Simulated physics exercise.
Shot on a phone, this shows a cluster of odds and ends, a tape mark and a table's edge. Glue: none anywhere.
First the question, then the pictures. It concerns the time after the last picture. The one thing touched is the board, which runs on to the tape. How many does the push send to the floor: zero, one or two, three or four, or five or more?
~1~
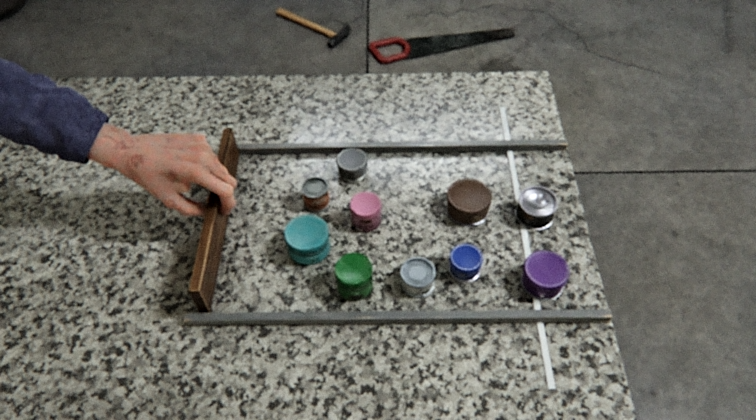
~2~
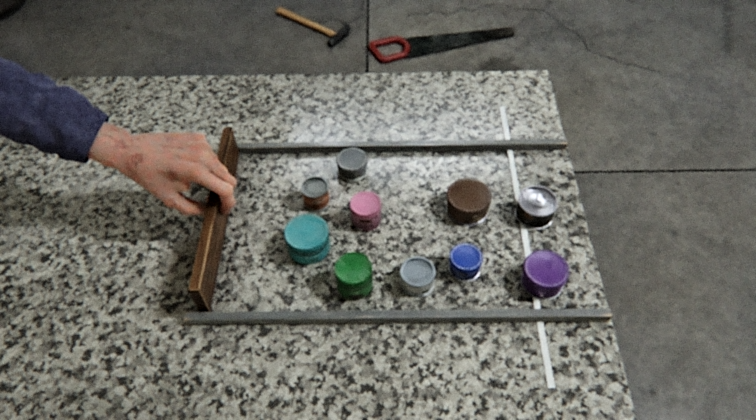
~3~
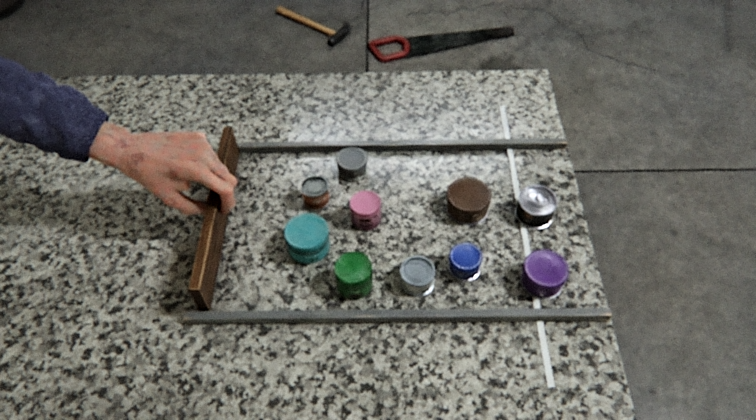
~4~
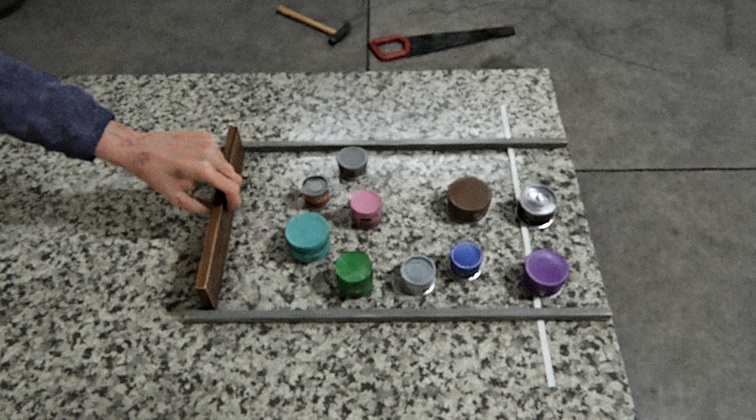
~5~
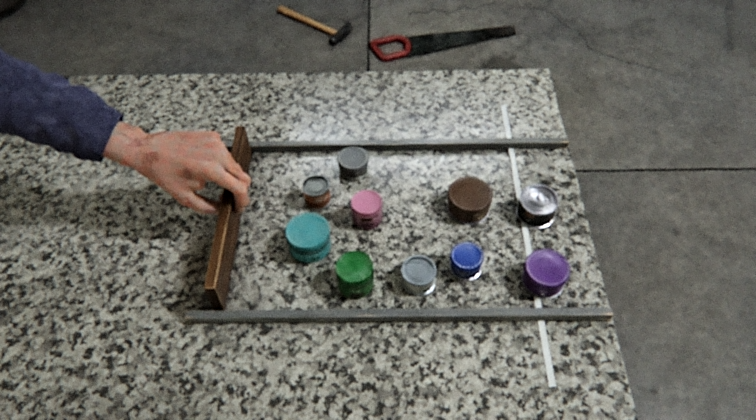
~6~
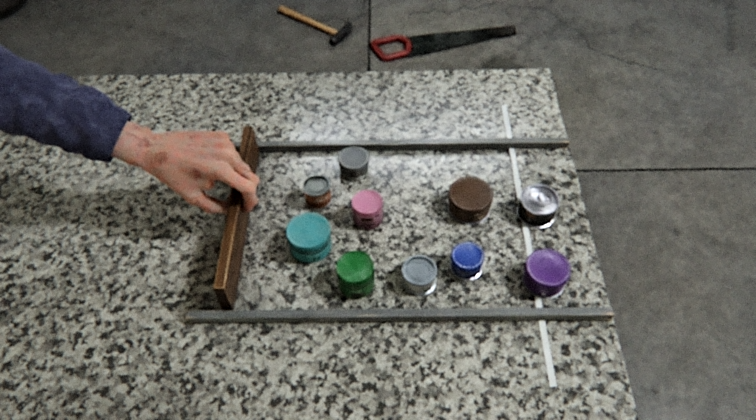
Mind you, the pieces that take the plunge come to one or two.
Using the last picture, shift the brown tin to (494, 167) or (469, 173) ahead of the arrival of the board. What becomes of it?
One place after the other: It keeps its spot; it keeps its spot.
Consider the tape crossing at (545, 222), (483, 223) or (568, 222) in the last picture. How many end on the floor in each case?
Try by try, 5, 0 and 5.
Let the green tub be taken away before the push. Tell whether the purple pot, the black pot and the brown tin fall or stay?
The purple pot ends up below - the black pot ends up below - the brown tin remains.
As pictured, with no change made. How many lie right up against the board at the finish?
It is in contact with 5.
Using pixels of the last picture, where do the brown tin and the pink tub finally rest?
First at (569, 194); second at (540, 207).
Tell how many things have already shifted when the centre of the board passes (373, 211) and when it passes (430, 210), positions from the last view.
That makes 6 at the first spot and 8 at the second.
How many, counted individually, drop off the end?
The count is 2.
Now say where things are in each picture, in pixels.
Black pot (536, 208); purple pot (544, 276); brown tin (468, 202); board (217, 215); tape (523, 225), in the first frame.
Purple pot (544, 275); green tub (354, 276), in the second frame.
Brown tin (468, 201); turquoise tub (308, 239), in the third frame.
Black pot (537, 206); orange tin (316, 192), in the fourth frame.
Purple pot (545, 274); blue tin (466, 262), in the fifth frame.
Black pot (538, 206); purple pot (546, 274); brown tin (470, 200); board (239, 212); tape (524, 222), in the sixth frame.
Early on, none off yet; black pot at rest near (538, 206); purple pot at rest near (546, 274); brown tin at rest near (470, 200).
A while later, none off yet; black pot travelled a little near (559, 208); purple pot travelled a little near (570, 272); brown tin travelled about its own width near (519, 195).
Finally, the number that fall off is one or two; lost, purple pot and black pot.
